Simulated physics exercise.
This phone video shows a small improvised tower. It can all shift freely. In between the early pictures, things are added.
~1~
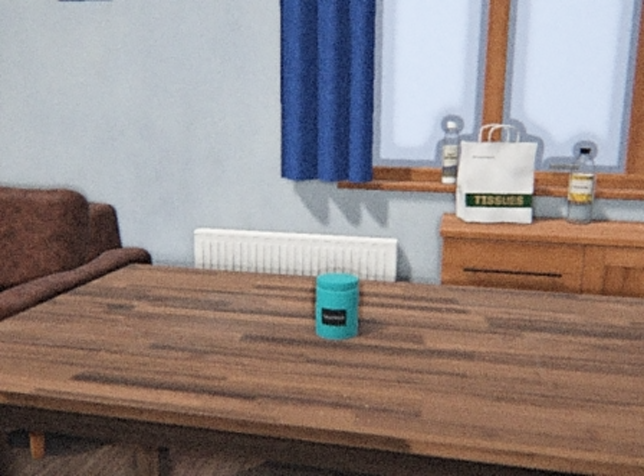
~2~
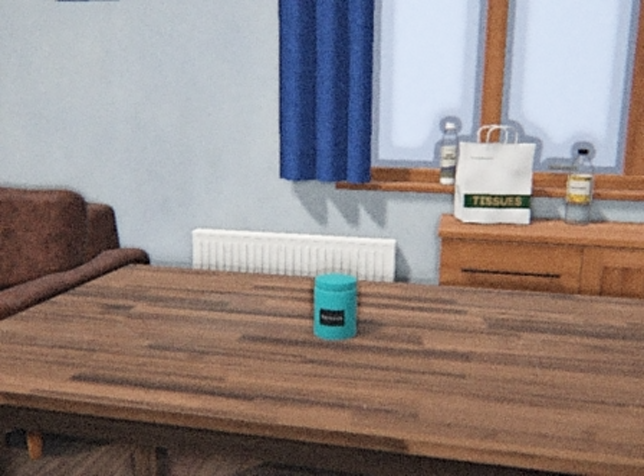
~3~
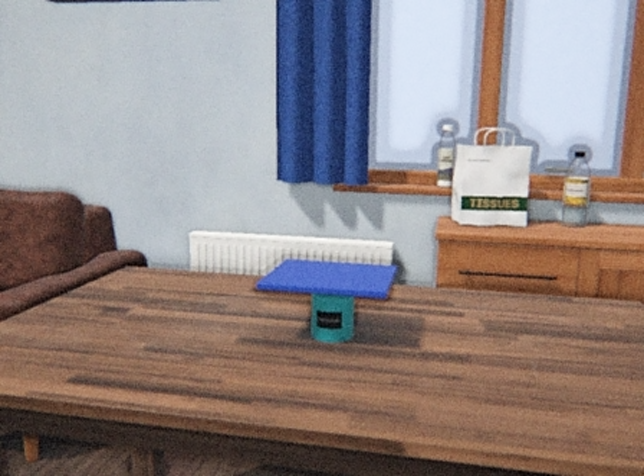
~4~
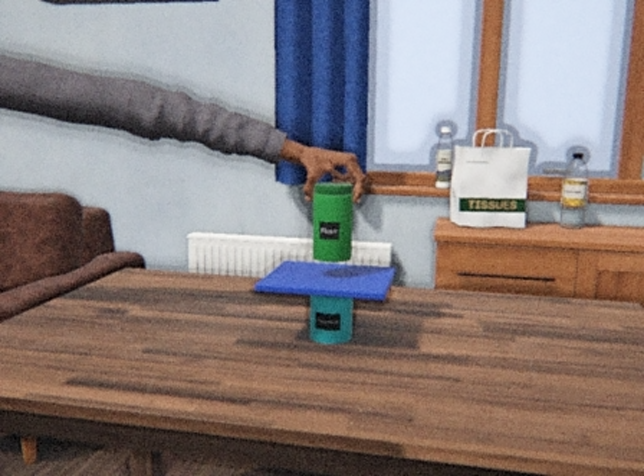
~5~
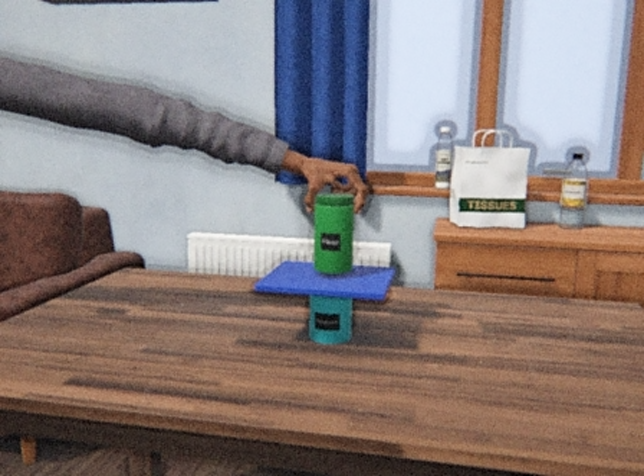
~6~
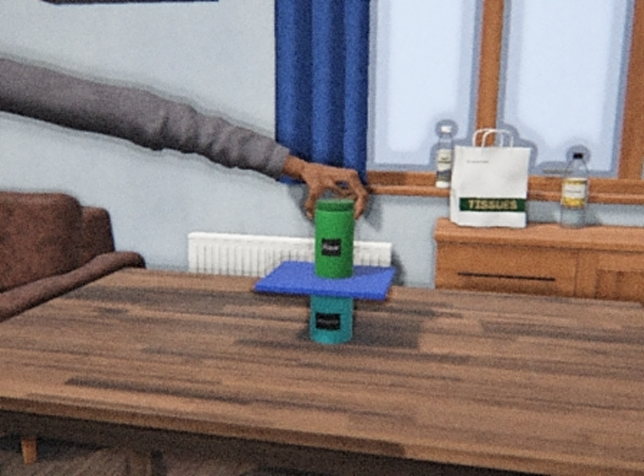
In a pale-walled room seen from slightly above a dark wooden table, a brown sofa stands at left, with a blue curtain, window and white radiator behind. A teal jar sits on the table, and a paper bag stands between bottles at right. A flat blue lid appears on the jar, then a grey-sleeved arm lowers a green jar onto it, still gripping it, as the view drifts very slightly.
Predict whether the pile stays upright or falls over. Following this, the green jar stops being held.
Prediction: It stays upright.
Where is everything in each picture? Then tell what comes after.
In the first picture, the last thing is not in view yet.
In the second picture, the last thing is not in view yet.
In the third picture, the last thing is not in view yet; blue lid (331, 277).
In the fourth picture, coming down; green jar (333, 222); blue lid (330, 278).
In the fifth picture, coming down; green jar (334, 232); blue lid (329, 278).
In the sixth picture, set down, still held; green jar (334, 238); blue lid (330, 278).
Then, 0.20 s later than the last frame, all is still.
Then, 0.40 s later than the last frame, green jar resting near (334, 238).
When it is over, all 3 as before. End places, in pixels of the last picture, green jar near (334, 238). The stack holds.
